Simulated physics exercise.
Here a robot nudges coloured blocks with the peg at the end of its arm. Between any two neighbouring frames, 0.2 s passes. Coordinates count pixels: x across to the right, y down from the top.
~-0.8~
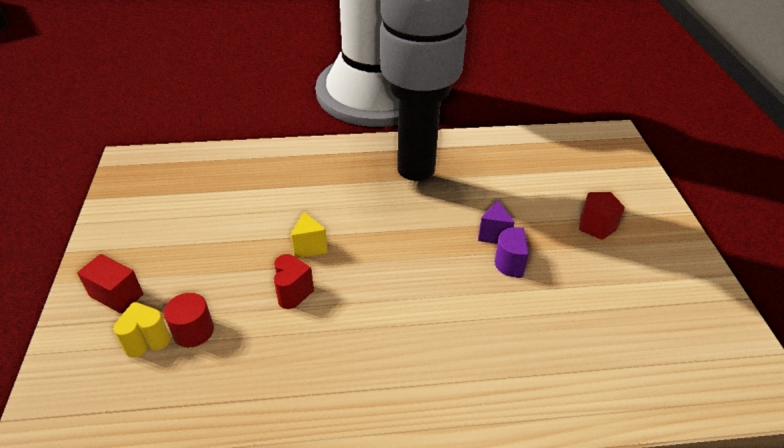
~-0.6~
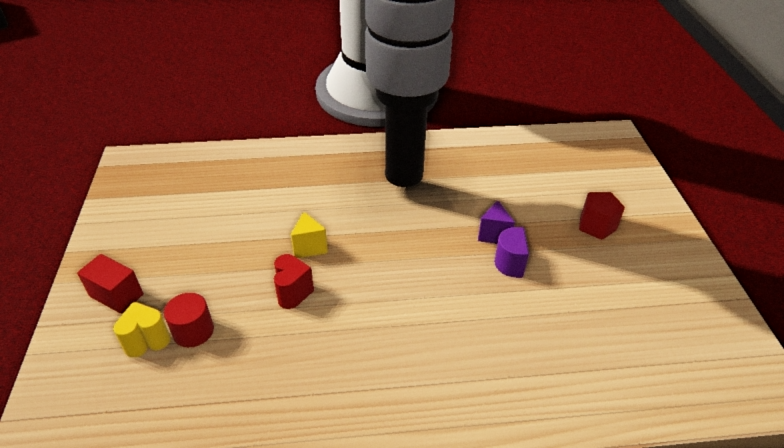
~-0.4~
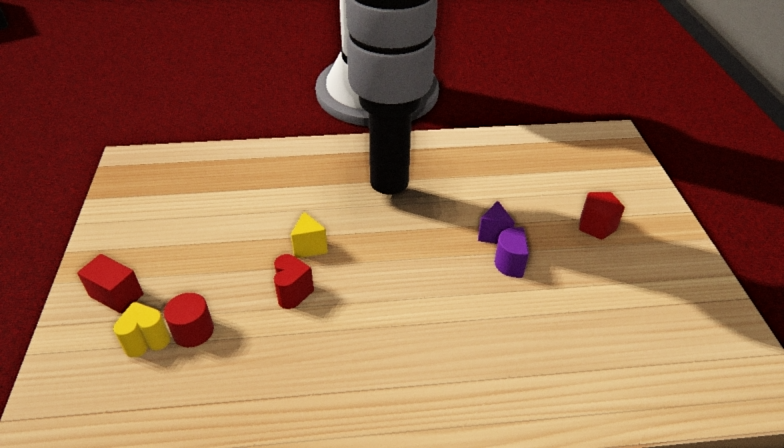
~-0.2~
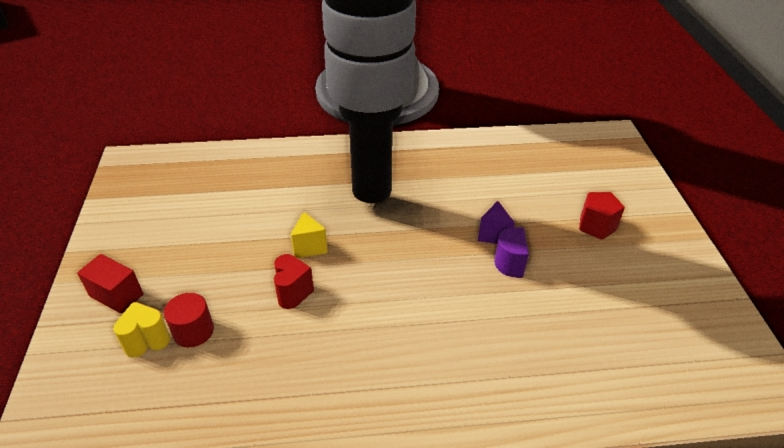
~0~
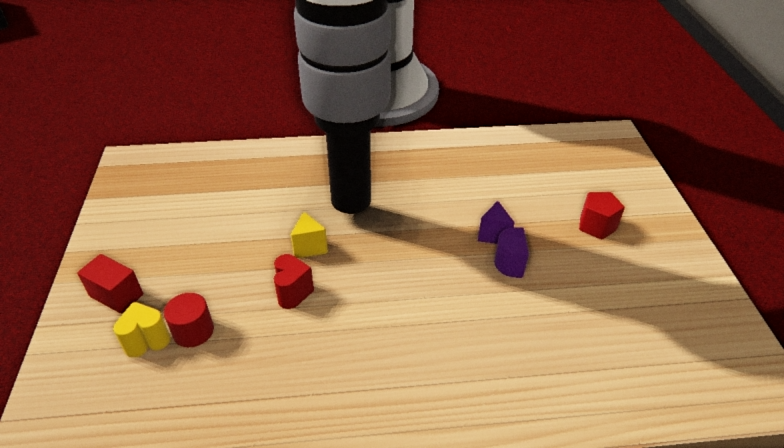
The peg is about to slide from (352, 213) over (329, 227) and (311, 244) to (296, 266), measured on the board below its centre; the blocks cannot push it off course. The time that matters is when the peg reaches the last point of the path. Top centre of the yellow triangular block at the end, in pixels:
At (271, 264).
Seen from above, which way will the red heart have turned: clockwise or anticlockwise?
The twist is anticlockwise.
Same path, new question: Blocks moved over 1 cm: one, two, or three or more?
A pair of blocks is moved.
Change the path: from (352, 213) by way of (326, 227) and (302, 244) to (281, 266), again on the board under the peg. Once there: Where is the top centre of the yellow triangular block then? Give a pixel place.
The middle of its top is at (265, 267).
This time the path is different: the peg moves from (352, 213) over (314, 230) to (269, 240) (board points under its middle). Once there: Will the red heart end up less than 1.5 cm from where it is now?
In short: Yes.
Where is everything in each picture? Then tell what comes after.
In the first frame, peg tip (416, 170); block tops, red heart (289, 269); yellow triangular block (307, 225).
In the second frame, peg (404, 175); blocks unchanged.
In the third frame, peg (389, 182); blocks unchanged.
In the fourth frame, peg (372, 191); blocks unchanged.
In the fifth frame, peg (351, 201); red heart (289, 269); yellow triangular block (307, 225).
The first path, step by step. Halfway along, peg (317, 223); yellow triangular block (301, 233), turned 25° anticlockwise.
At the end, peg (294, 253); red heart (279, 283), turned 60° anticlockwise; yellow triangular block (271, 264).
